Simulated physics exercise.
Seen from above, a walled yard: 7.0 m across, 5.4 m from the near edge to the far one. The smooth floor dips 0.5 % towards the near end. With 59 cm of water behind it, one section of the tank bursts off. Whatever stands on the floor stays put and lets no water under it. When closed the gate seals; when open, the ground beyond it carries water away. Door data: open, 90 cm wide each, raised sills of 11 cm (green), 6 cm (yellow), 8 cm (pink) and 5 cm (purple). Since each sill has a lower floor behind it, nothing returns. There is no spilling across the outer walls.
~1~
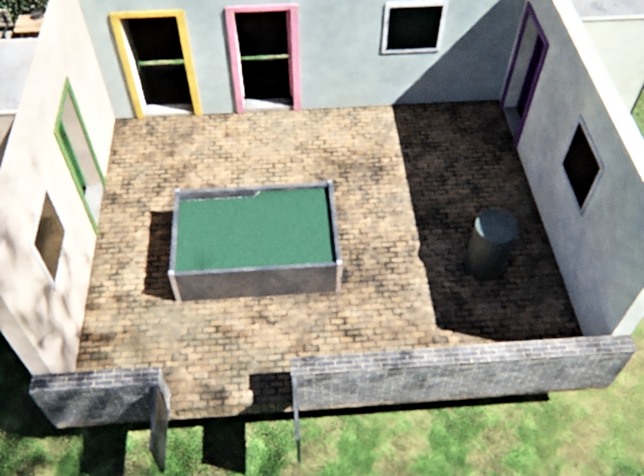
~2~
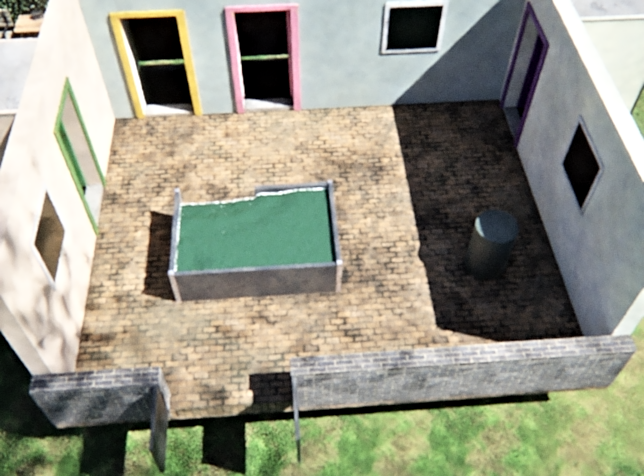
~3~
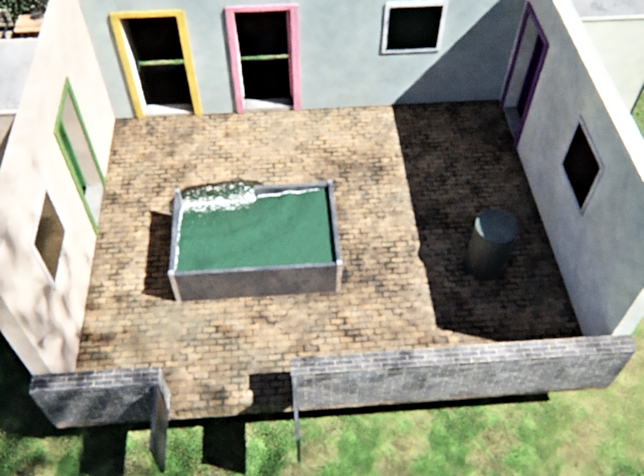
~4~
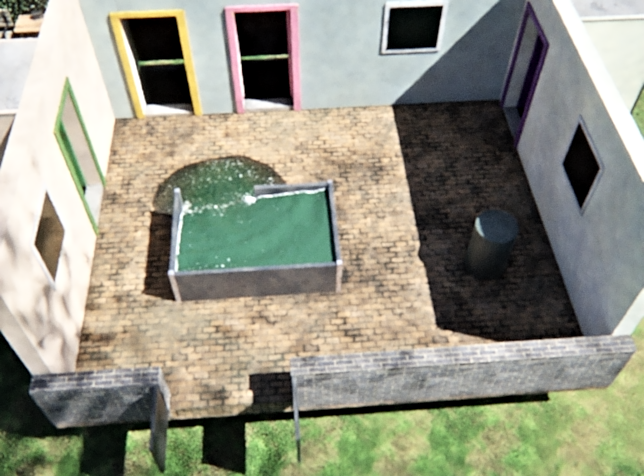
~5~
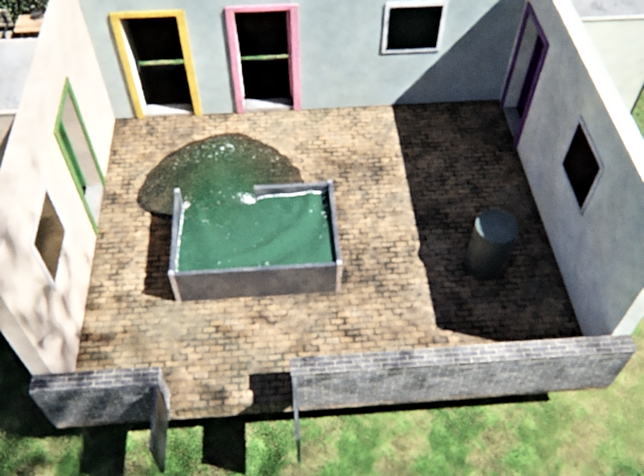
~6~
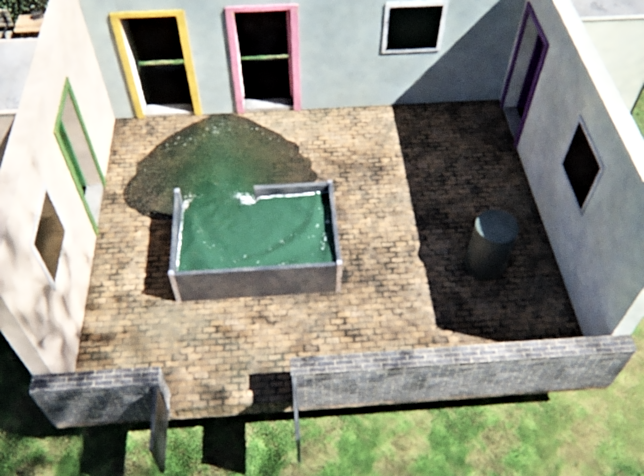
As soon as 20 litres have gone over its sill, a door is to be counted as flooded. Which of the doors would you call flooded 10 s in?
I would call the green door not flooded; I would call the yellow door flooded; I would call the pink door flooded; I would call the purple door flooded.
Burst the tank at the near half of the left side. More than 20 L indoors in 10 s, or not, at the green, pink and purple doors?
Then: Green below, pink not over, purple not over.
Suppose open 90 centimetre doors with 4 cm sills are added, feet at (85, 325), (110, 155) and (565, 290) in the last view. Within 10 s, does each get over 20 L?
In turn: Short of it, beyond it, short of it.
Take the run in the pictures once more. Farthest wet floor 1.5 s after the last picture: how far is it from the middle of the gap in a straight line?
Distance: Approx. 3.8 m.
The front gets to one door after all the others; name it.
It would be the purple one.
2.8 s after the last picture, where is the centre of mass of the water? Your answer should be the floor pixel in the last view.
Centre: Approx. (242, 191) px.
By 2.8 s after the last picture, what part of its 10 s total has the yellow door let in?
Share: ~ 70 %.
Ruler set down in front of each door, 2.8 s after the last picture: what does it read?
Depths: Green door 7 cm, yellow door 17 cm, pink door 17 cm, purple door 0 cm.
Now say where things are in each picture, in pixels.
In the first frame, the tank at (255, 229) is whole and still, 59 cm deep.
In the second frame, water pours out on the tank's far side and has run 0.6 m, to a hidden place; typically 10 cm deep outside, 59 cm at the tank's back.
In the third frame, water pours out on the tank's far side and has run 0.9 m, to (255, 185); typically 10 cm deep outside, 59 cm at the tank's back.
In the fourth frame, the front is at (240, 159), 1.3 m from the gap on the tank's far side; 2.0 m2 of floor is under water; 57 cm left at the back of the tank.
In the fifth frame, water pours out on the tank's far side and has run 1.9 m, to (240, 137); typically 5 cm deep outside, 51 cm at the tank's back.
In the sixth frame, the front is at (216, 117), 2.4 m from the gap on the tank's far side; 4.6 m2 of floor is under water; 50 cm left at the back of the tank.
Then, 0.7 s after the last picture water covers 25 % of the floor and is deepest (31 cm) near (203, 213); green door 2 cm at the sill, 0 L in, yellow door 18 cm at the sill, 21 L in, pink door 19 cm at the sill, 15 L in, purple door not reached.
Then, 1.5 s after the last picture water covers 25 % of the floor and is deepest (32 cm) near (114, 125); green door 4 cm at the sill, 0 L in, yellow door 24 cm at the sill, 103 L in, pink door 20 cm at the sill, 63 L in, purple door not reached.
Then, 2.8 s after the last picture water covers 35 % of the floor and is deepest (20 cm) near (216, 120); green door 7 cm at the sill, 0 L in, yellow door 17 cm at the sill, 218 L in, pink door 17 cm at the sill, 111 L in, purple door not reached.
Then, 5.3 s after the last picture water covers 65 % of the floor and is deepest (12 cm) near (109, 161); green door 8 cm at the sill, 0 L in, yellow door 11 cm at the sill, 289 L in, pink door 9 cm at the sill, 141 L in, purple door 9 cm at the sill, 20 L in.
Then, 9.3 s after the last picture water covers 85 % of the floor and is deepest (8 cm) near (582, 363); green door 6 cm at the sill, 0 L in, yellow door 5 cm at the sill, 314 L in, pink door 5 cm at the sill, 143 L in, purple door 6 cm at the sill, 35 L in.
